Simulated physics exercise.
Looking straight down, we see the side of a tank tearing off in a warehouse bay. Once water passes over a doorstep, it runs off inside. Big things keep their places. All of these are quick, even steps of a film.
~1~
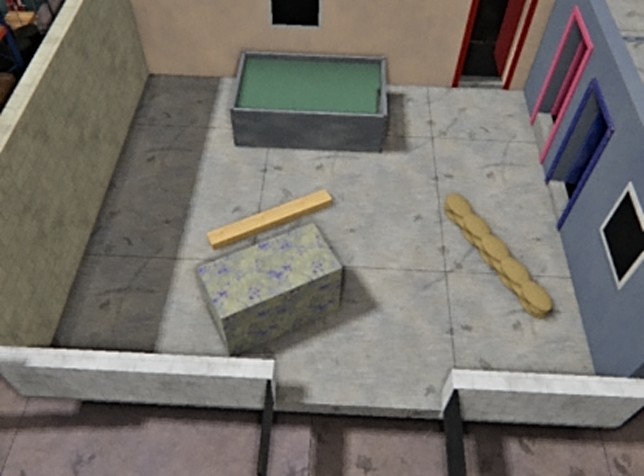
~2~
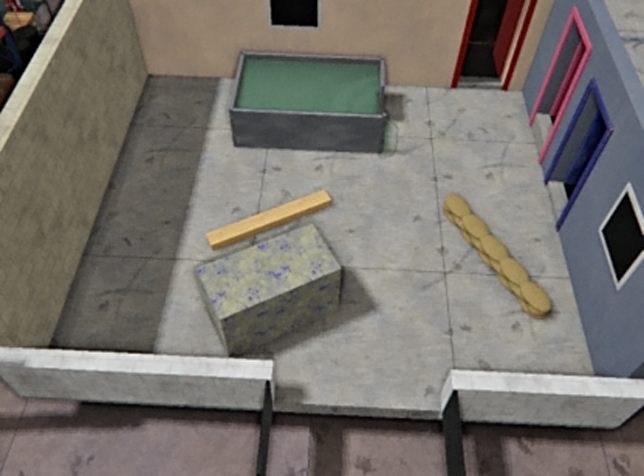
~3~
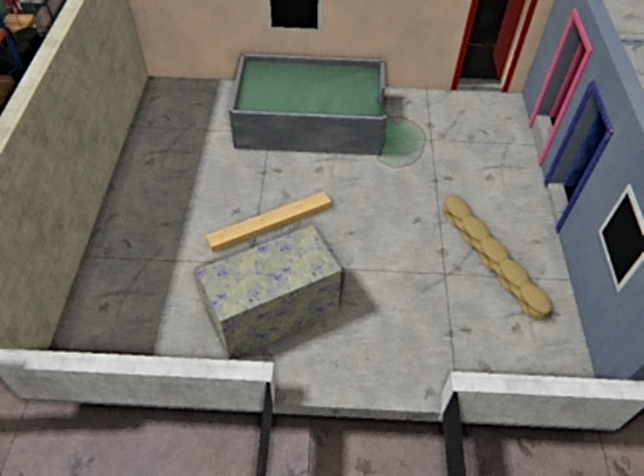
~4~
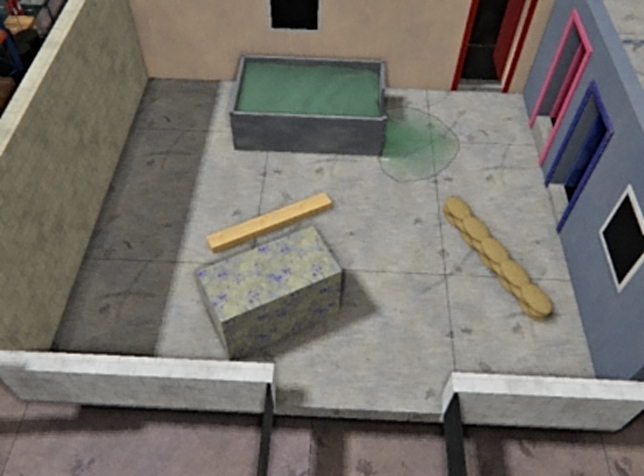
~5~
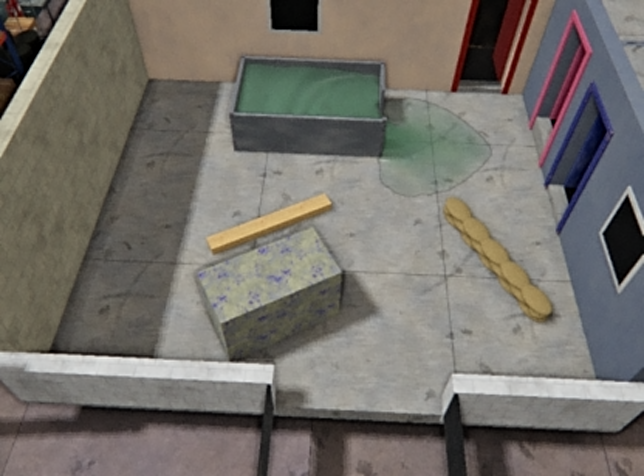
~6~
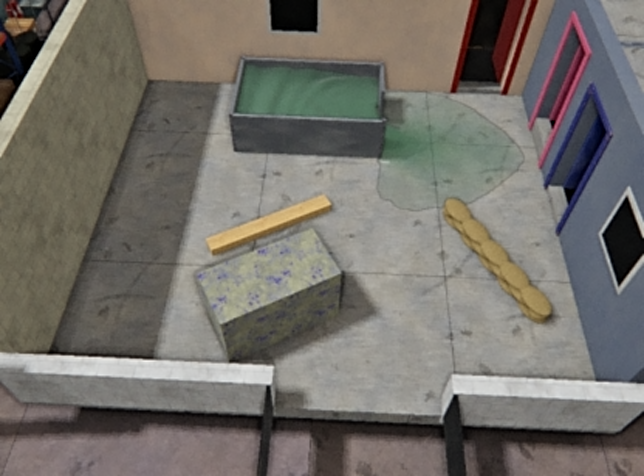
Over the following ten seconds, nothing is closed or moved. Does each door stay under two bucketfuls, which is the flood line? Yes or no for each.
Blue door - no, it floods; pink door - yes, stays under; red door - no, it floods.
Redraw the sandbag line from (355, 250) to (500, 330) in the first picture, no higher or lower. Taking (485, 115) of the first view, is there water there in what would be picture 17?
I reckon it'd be waterlogged by then.
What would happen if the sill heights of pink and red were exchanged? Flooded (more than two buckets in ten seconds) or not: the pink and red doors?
Briefly, the pink door overflows and the red door stays within bounds.
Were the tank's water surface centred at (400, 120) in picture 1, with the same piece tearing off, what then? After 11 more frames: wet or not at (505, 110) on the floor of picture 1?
Answer: Submerged.
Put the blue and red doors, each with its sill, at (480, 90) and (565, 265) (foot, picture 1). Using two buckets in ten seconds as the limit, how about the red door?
Outcome: Red door rises above.
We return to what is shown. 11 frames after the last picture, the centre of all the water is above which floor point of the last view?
The balance point is around (375, 139).
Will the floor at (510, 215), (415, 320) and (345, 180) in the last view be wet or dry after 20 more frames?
First spot inundated, second inundated, third not wet.
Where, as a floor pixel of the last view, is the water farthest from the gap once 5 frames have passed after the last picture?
I'd put it around (551, 244).
A moment on, water covers 20 % of the floor; the blue door under two buckets in, the pink door wet at the sill, nothing in, the red door wet at the sill, nothing in.
Next, water covers 25 % of the floor; the blue door over two buckets in, the pink door wet at the sill, nothing in, the red door under two buckets in.
Then, water covers 30 % of the floor; the blue door far over two buckets in, the pink door wet at the sill, nothing in, the red door over two buckets in.
Later, water covers 50 % of the floor; the blue door far over two buckets in, the pink door wet at the sill, nothing in, the red door far over two buckets in.
In the end, water covers 75 % of the floor; the blue door far over two buckets in, the pink door wet at the sill, nothing in, the red door far over two buckets in.
